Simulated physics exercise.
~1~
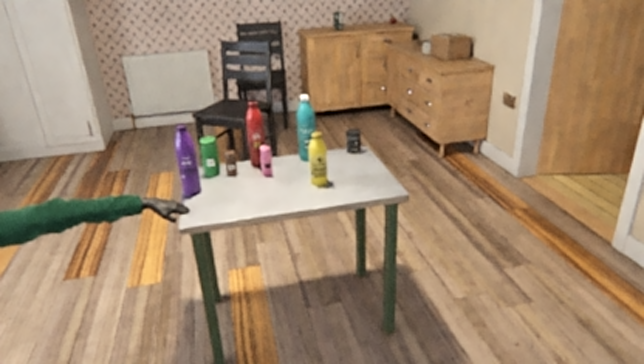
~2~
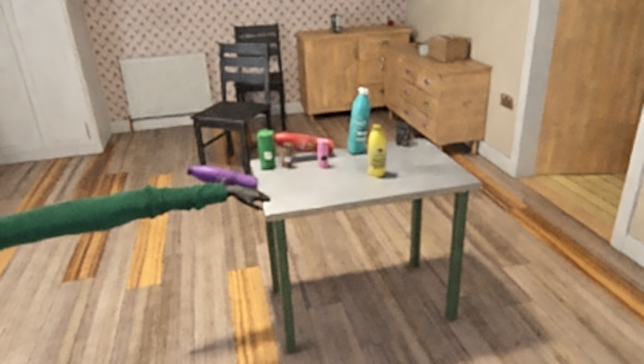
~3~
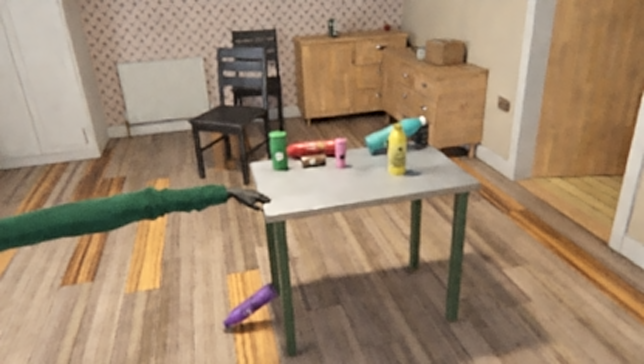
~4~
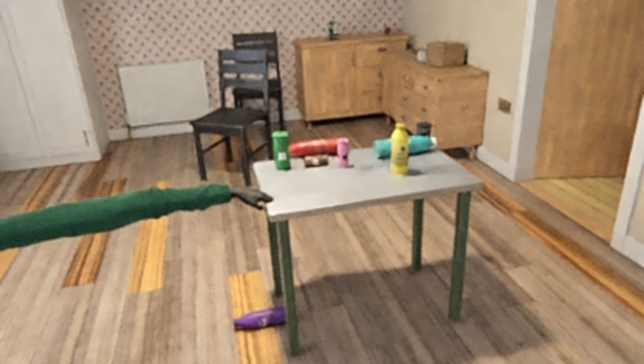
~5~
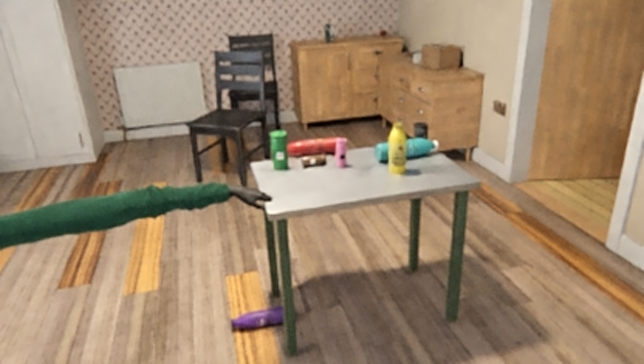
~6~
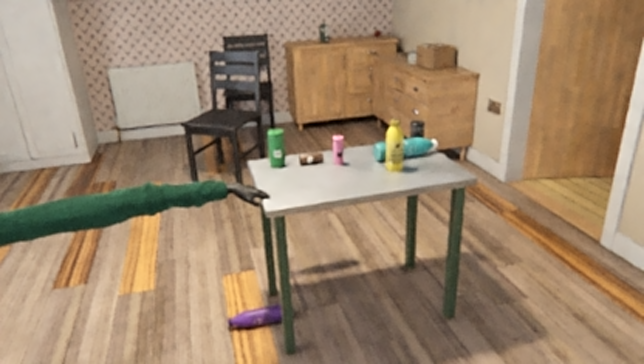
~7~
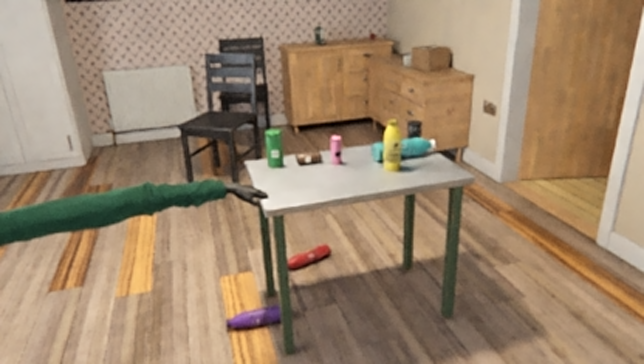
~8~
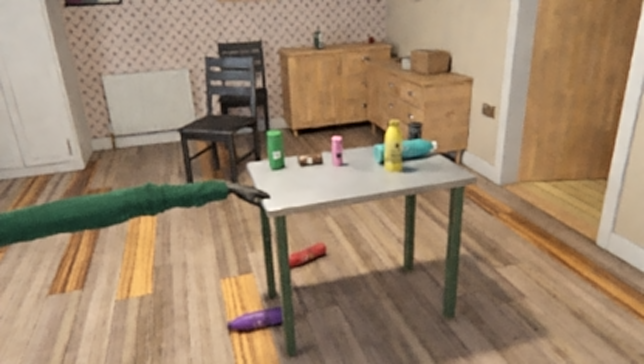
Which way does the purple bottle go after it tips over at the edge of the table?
The purple bottle goes down, dropping off the table to the floor, where it ends up lying on its side.
